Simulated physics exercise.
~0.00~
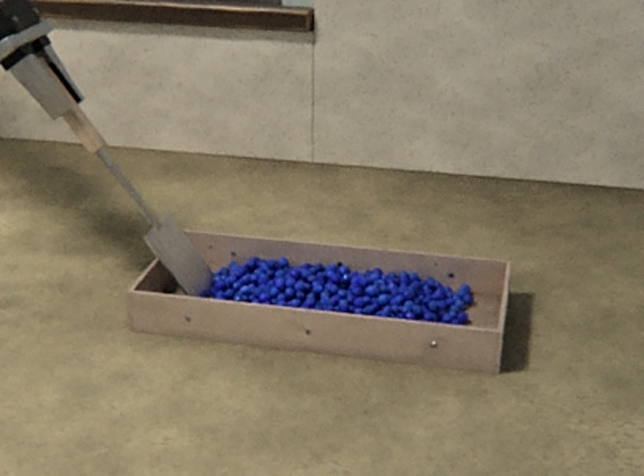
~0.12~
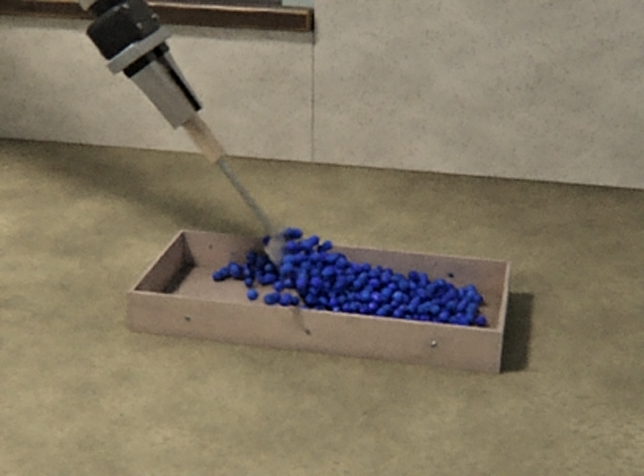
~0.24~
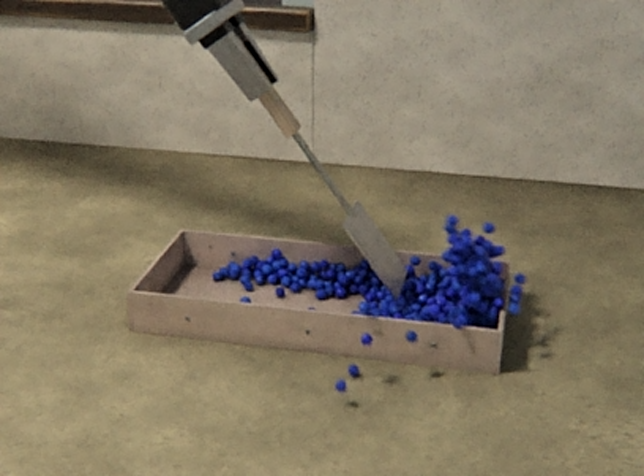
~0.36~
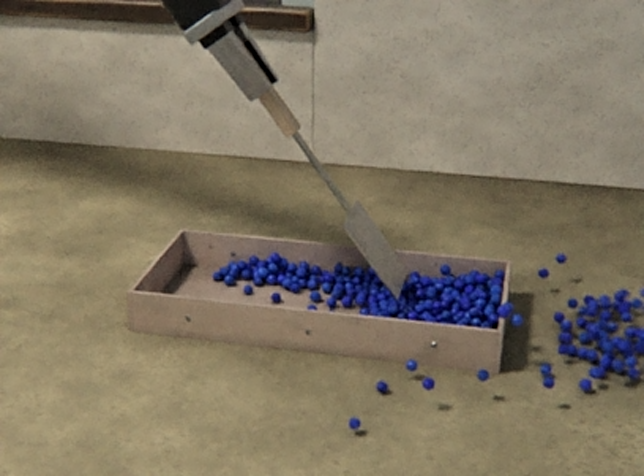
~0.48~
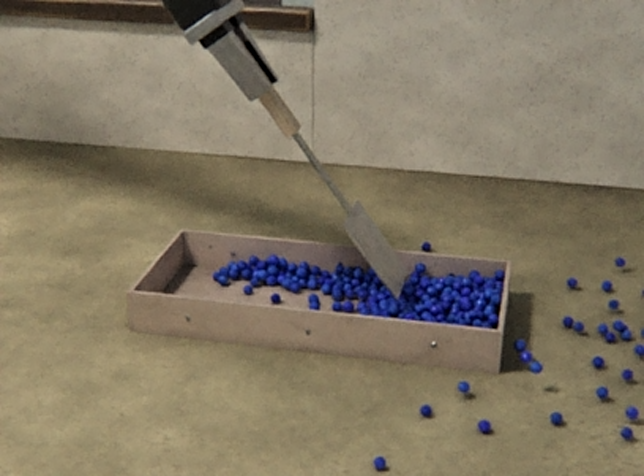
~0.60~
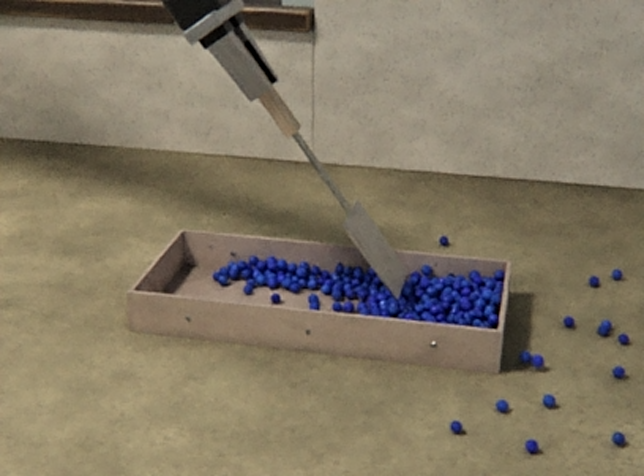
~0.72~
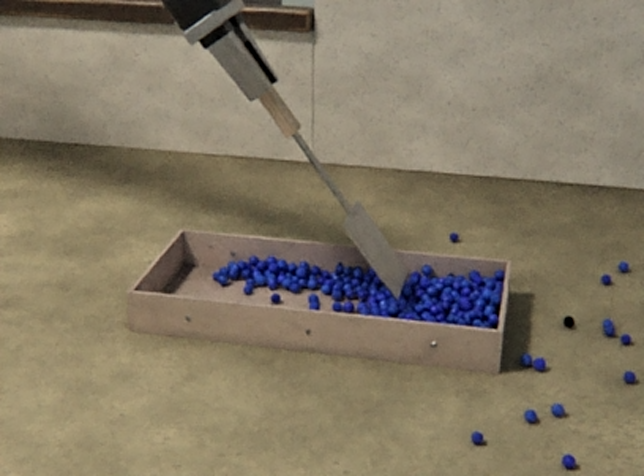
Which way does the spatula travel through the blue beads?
The spatula moves to the right, pushing beads toward the right end of the tin.
A robot arm reaches down from the upper left with a grey spatula, its blade at the left end of a shallow, pinkish-brown tin full of blue beads, seen from slightly above on a mottled tan surface before a pale wall. The spatula sweeps right, heaping the beads ahead of it. It stops right of the tin's middle, and a burst of beads flies up and over the right end. They scatter and roll across the surface to the right and front. Most beads stay in the tin, with the blade resting among them and strays lying outside.
